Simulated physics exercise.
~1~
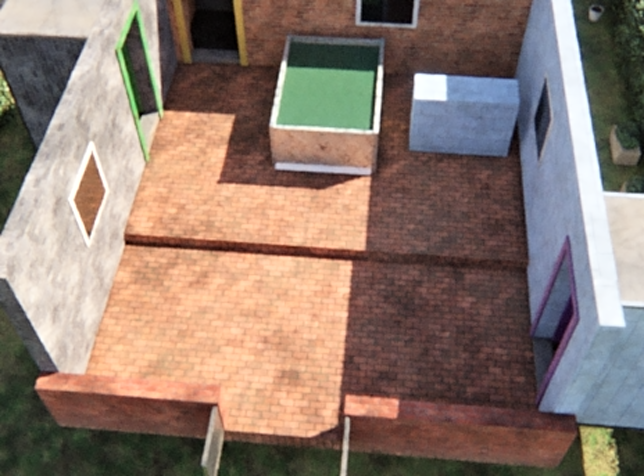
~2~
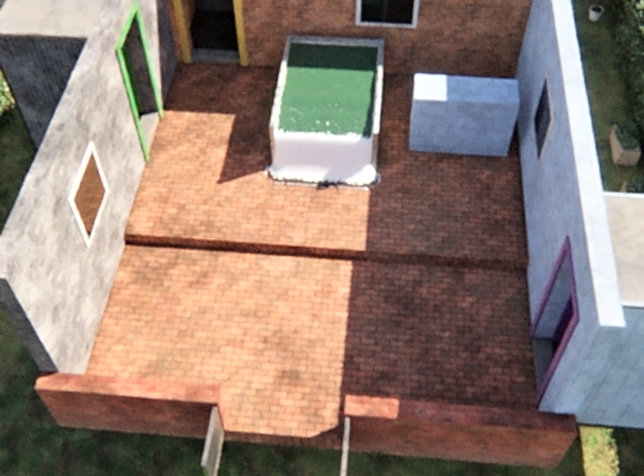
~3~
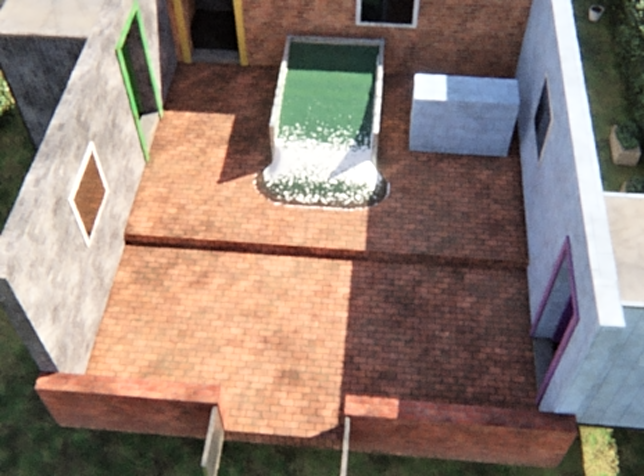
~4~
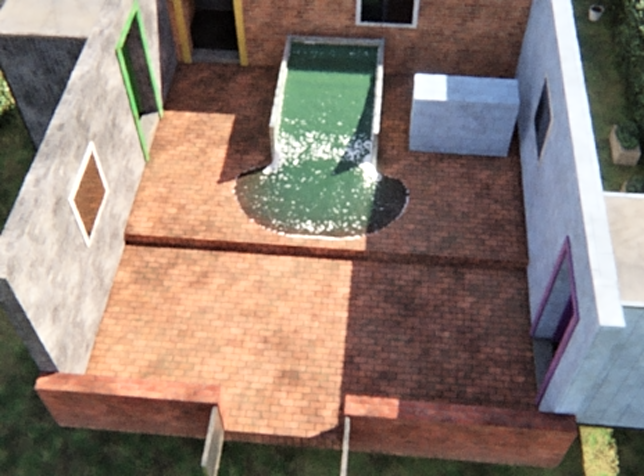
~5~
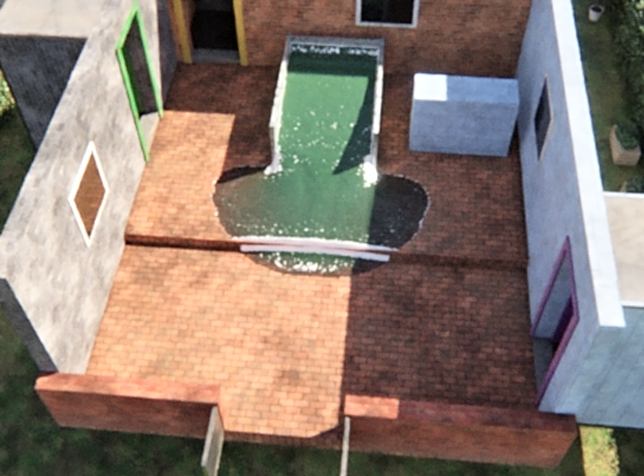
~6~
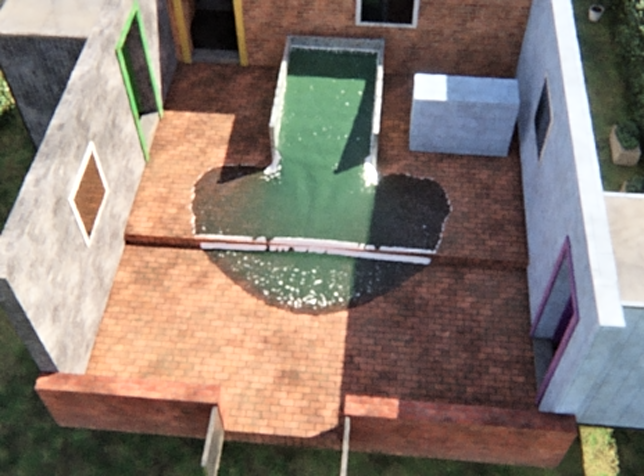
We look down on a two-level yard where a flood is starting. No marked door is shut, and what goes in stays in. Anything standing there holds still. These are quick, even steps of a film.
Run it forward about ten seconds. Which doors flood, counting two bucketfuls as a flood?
The yellow door does not pass two buckets; the green door does not pass two buckets; the purple door passes two buckets.
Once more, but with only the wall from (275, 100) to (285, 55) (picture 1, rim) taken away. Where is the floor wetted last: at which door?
That's the door marked purple.
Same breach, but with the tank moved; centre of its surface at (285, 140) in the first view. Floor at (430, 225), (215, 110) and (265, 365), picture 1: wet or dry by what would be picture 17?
First spot stays unwetted, second spot stays unwetted, third spot gets drenched.
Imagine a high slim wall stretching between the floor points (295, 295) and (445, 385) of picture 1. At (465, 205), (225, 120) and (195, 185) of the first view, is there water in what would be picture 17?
The first spot is untouched, the second untouched, the third untouched.
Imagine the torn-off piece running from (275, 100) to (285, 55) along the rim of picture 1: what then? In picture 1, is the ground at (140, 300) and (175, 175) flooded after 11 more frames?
The first spot is swamped, the second swamped.
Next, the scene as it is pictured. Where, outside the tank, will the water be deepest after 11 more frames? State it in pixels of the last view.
Close to (78, 399), I'd say.
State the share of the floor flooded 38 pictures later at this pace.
Roughly 55 per cent.
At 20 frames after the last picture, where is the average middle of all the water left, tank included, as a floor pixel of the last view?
I'd point to (304, 285).
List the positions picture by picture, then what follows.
The first picture shows still water in the water tank at (330, 85).
In the second picture, the front is at (270, 169), out from the gap at (324, 153).
In the third picture, the front is at (260, 182), out from the gap at (324, 156).
In the fourth picture, the front is at (247, 208), out from the gap at (324, 158).
In the fifth picture, water pours out at (324, 158) and has run to (287, 270).
In the sixth picture, water pours out at (324, 159) and has run to (282, 305).
A moment on, water covers 50 % of the floor; the yellow door not reached, the green door not reached, the purple door not reached.
Next, water covers 60 % of the floor; the yellow door not reached, the green door not reached, the purple door wet at the sill, nothing in.
Then, water covers 60 % of the floor; the yellow door not reached, the green door not reached, the purple door over two buckets in.
Later, water covers 55 % of the floor; the yellow door not reached, the green door not reached, the purple door far over two buckets in.
In the end, water covers 50 % of the floor; the yellow door not reached, the green door not reached, the purple door far over two buckets in.
